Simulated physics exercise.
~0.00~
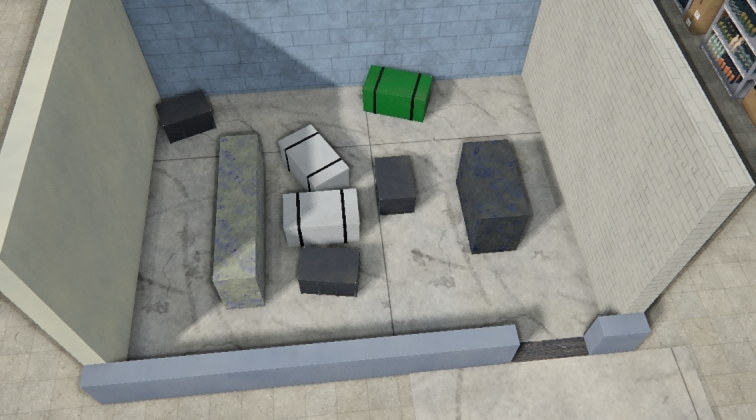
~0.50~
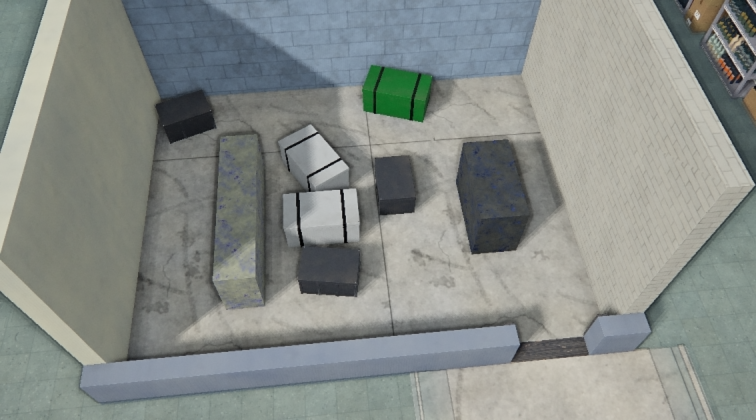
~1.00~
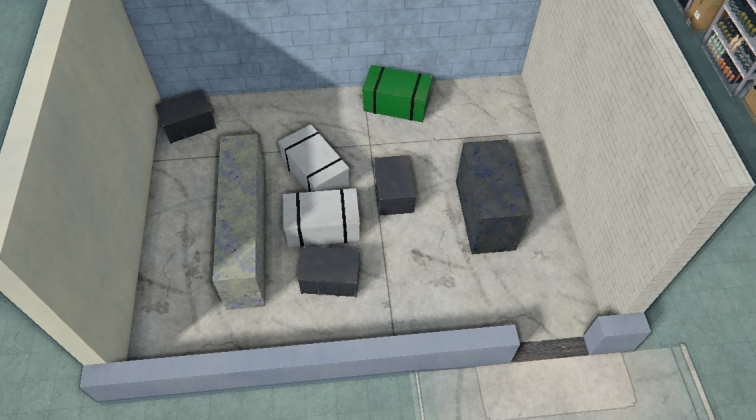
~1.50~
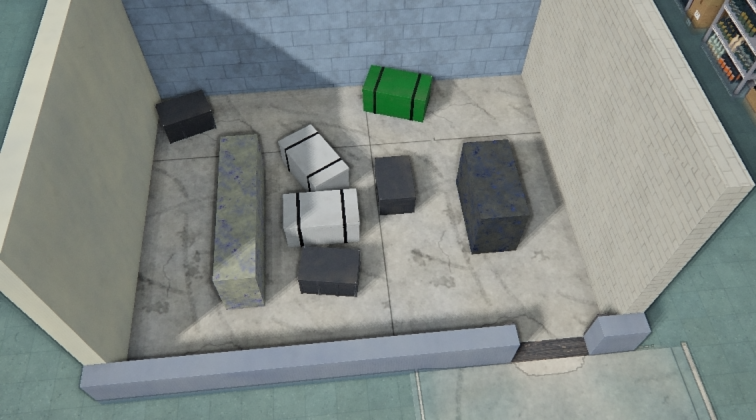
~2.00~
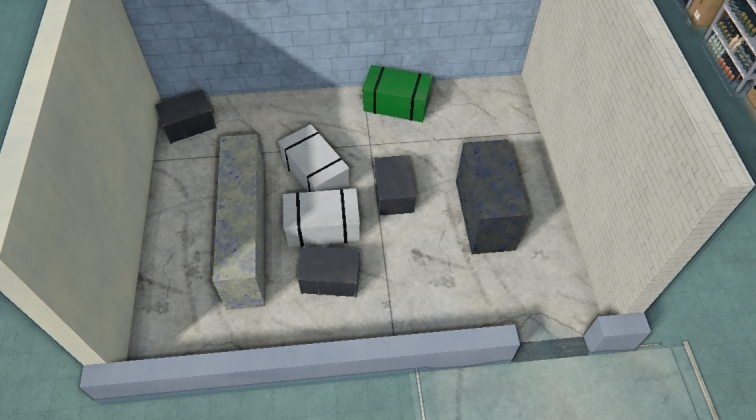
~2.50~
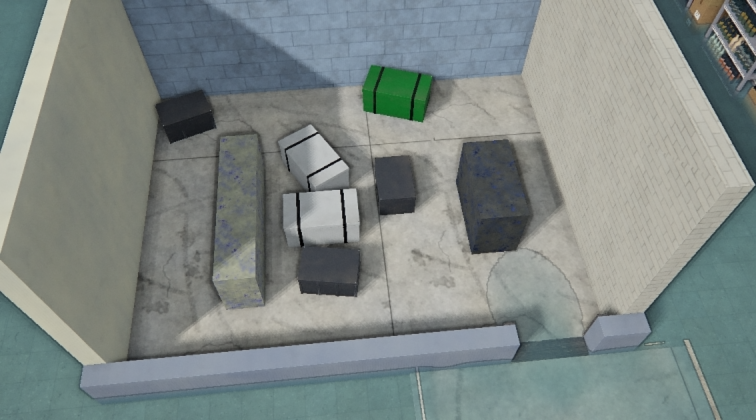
In a walled ground-floor room seen from above, a green trunk, two white strapped boxes and several dark blocks sit on a pale floor. Outside, the paving turns blue-green as water covers it, then a thin sheet passes through the doorway and spreads just inside, while the objects stay still.
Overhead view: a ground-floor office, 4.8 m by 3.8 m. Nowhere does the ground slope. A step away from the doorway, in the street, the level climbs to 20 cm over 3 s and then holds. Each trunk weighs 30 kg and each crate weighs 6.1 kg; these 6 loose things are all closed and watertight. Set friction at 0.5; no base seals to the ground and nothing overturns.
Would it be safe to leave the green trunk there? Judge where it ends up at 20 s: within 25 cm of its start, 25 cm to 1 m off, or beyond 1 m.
It lands 25 cm to 1 m off.
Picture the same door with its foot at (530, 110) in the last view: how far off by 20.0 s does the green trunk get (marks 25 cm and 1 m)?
That would leave the green trunk a long way off.
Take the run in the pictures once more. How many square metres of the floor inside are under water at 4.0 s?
Flooded: Near 4.0 m2.
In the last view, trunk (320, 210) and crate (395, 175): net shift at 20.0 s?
40 cm and 40 cm respectively.
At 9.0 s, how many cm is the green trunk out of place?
I'd guess some 40 cm by then.
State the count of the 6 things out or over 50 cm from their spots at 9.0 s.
The number I get is 1.
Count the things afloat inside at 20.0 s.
6.
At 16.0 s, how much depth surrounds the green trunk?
Near 8 cm deep.
After 4.0 s the green trunk is near (398, 82), 0.0 m from its start, aground; 0 afloat.
After 9.0 s the green trunk is near (386, 102), 0.4 m from its start, aground; 2 afloat.
After 16.0 s the green trunk is near (377, 121), 0.7 m from its start, aground; 3 afloat.
After 20.0 s the green trunk is near (400, 129), 0.8 m from its start, afloat; 6 afloat.
